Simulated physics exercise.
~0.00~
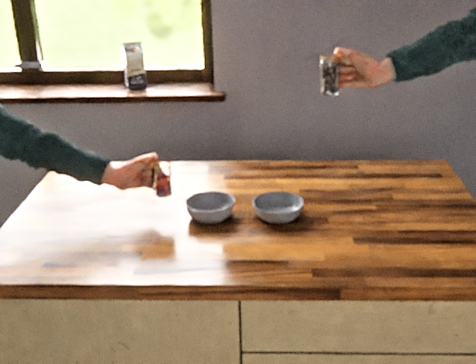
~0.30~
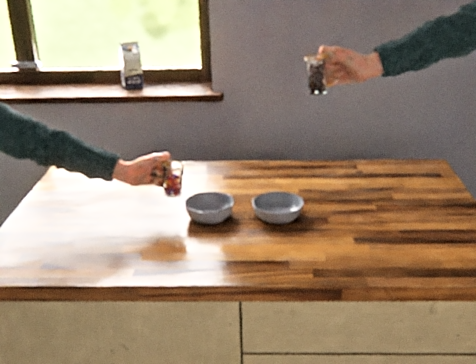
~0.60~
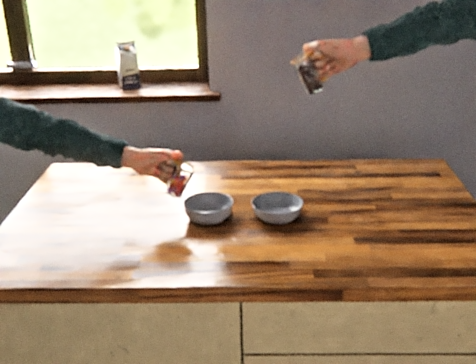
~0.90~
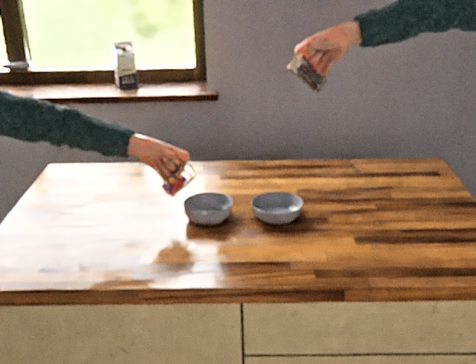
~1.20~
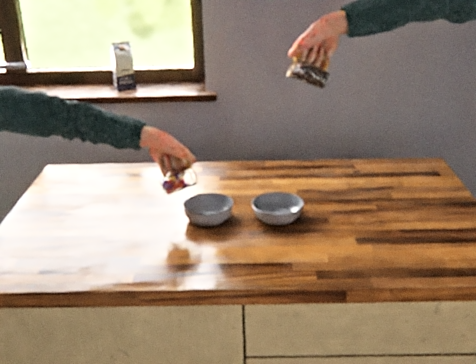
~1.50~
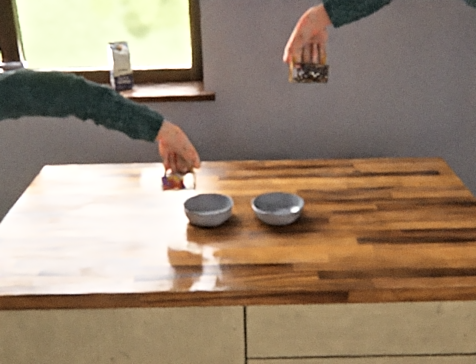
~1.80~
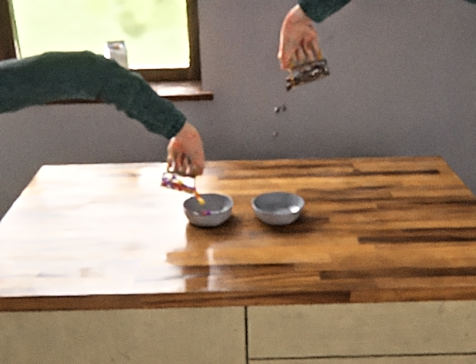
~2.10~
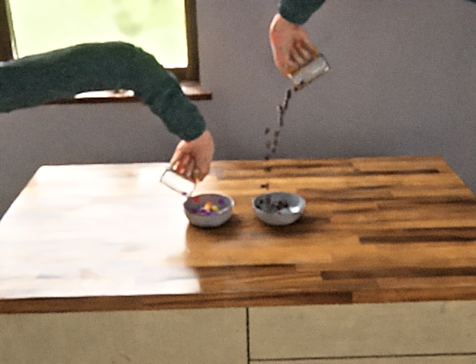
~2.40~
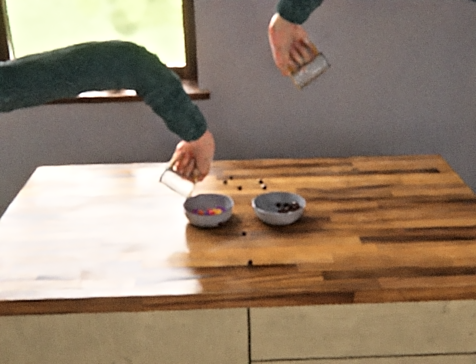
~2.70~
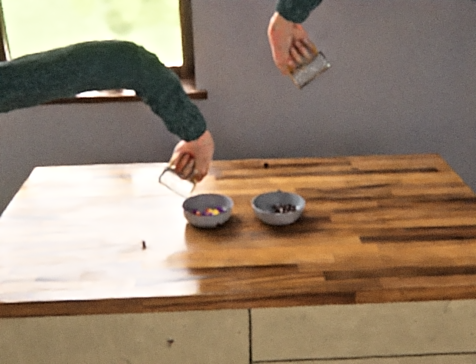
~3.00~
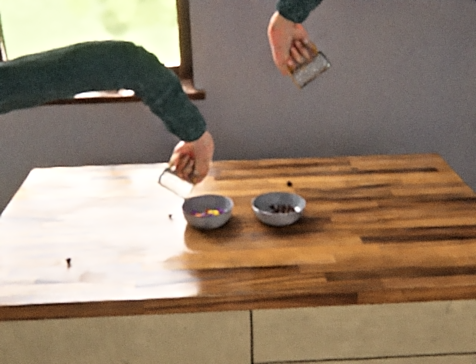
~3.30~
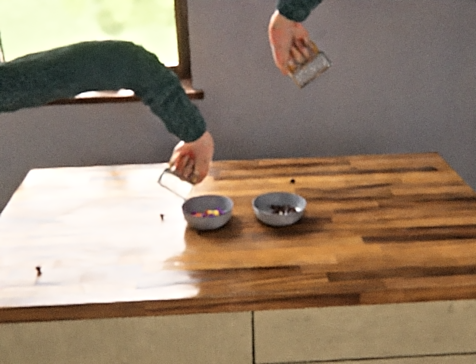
Two hands in green sleeves move cups inward and tip them over grey bowls on a wooden counter, the right one held much higher; the left cup's colourful pieces all land in its bowl, while some of the right's dark pieces bounce out and end scattered on the counter.
